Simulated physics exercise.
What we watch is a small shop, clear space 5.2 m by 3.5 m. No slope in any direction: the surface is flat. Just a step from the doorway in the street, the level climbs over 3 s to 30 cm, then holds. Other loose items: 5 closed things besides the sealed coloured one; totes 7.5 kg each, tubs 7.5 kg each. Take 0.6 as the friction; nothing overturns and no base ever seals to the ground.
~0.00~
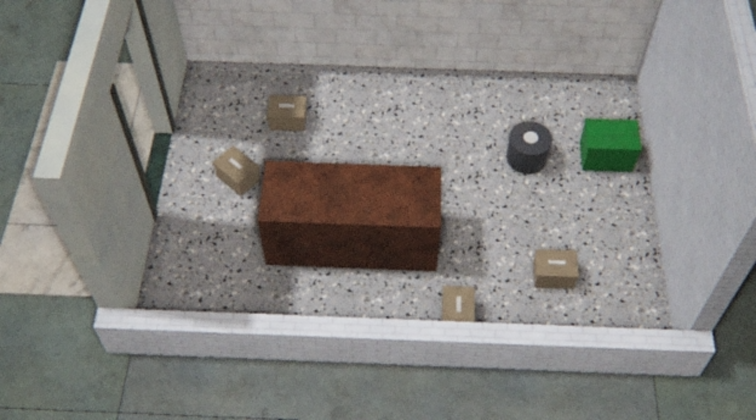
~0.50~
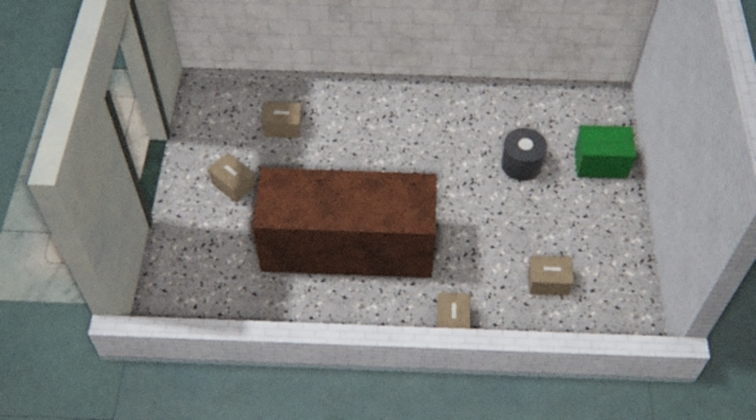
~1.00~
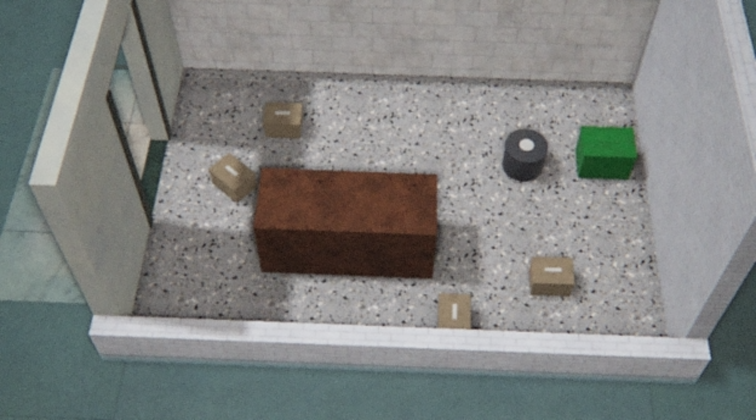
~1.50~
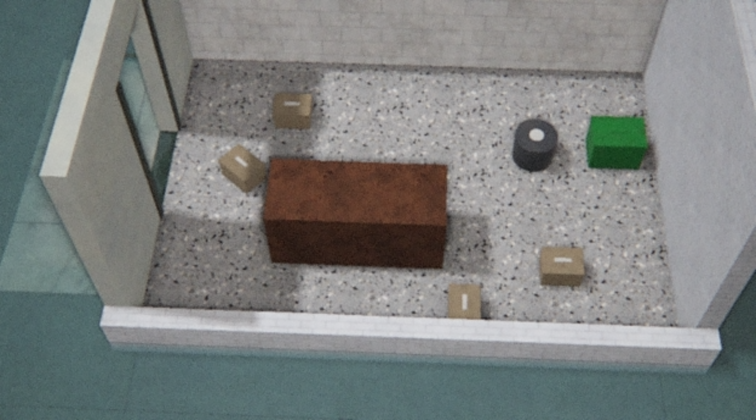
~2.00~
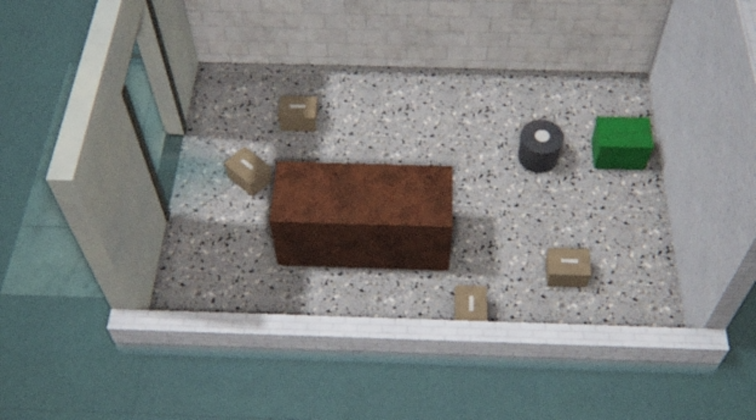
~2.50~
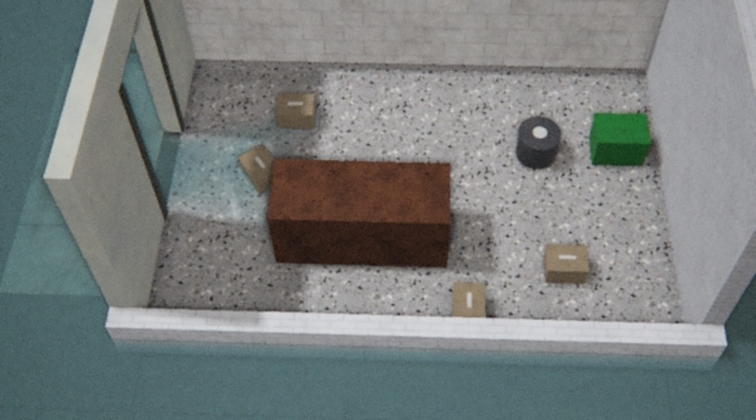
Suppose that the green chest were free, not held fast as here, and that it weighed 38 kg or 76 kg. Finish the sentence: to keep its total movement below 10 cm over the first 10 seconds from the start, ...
To keep it below that, only the heavier weight works.
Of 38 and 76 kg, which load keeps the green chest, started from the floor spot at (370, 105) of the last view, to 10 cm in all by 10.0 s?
Looking at the loads, both keep it.
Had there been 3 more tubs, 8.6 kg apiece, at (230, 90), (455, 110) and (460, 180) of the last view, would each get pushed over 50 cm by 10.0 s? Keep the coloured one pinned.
In the order given, within the mark, then beyond the mark, and last beyond the mark.
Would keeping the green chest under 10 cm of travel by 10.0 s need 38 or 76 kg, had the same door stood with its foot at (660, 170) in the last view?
Then only the higher weight holds it.
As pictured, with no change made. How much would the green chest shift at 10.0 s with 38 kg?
I'd put it at roughly 120 cm.
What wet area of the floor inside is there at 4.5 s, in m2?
Somewhere about 10.5 m2, give or take.
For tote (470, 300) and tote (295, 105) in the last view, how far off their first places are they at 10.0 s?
Respectively 60 and 400 centimetres.
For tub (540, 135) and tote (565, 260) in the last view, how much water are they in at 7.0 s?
Some 13 cm at the first, some 2 cm at the second.
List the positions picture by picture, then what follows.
The first picture shows the green chest at (613, 134), on the bottom; 0.0 m2 under water; 0 of 6 have shifted.
The second picture shows the green chest at (608, 141) rests on the ground; 0.0 m2 under water; 0 of 6 have shifted.
The third picture shows the green chest at (609, 142) rests on the ground; water covers 0.0 m2; 0 of 6 have shifted.
The fourth picture shows the green chest at (619, 131) rests on the ground; water covers 0.0 m2; 0 of 6 have shifted.
The fifth picture shows the green chest at (625, 132), on the bottom; water covers 0.5 m2; 0 of 6 have shifted.
The sixth picture shows the green chest at (623, 128) rests on the ground; water covers 1.5 m2; 1 of 6 have shifted.
After 3.5 s the green chest would be 0 cm from its start with 38 kg and 0 cm from its start with 76 kg; 0 cm of water round it then.
After 4.5 s the green chest would be 0 cm from its start with 38 kg and 0 cm from its start with 76 kg; 0 cm of water round it then.
After 7.0 s the green chest would be 2 cm from its start with 38 kg and 0 cm from its start with 76 kg; 14 cm of water round it then.
After 10.0 s the green chest would be 127 cm from its start with 38 kg and 0 cm from its start with 76 kg; 15 cm of water round it then.
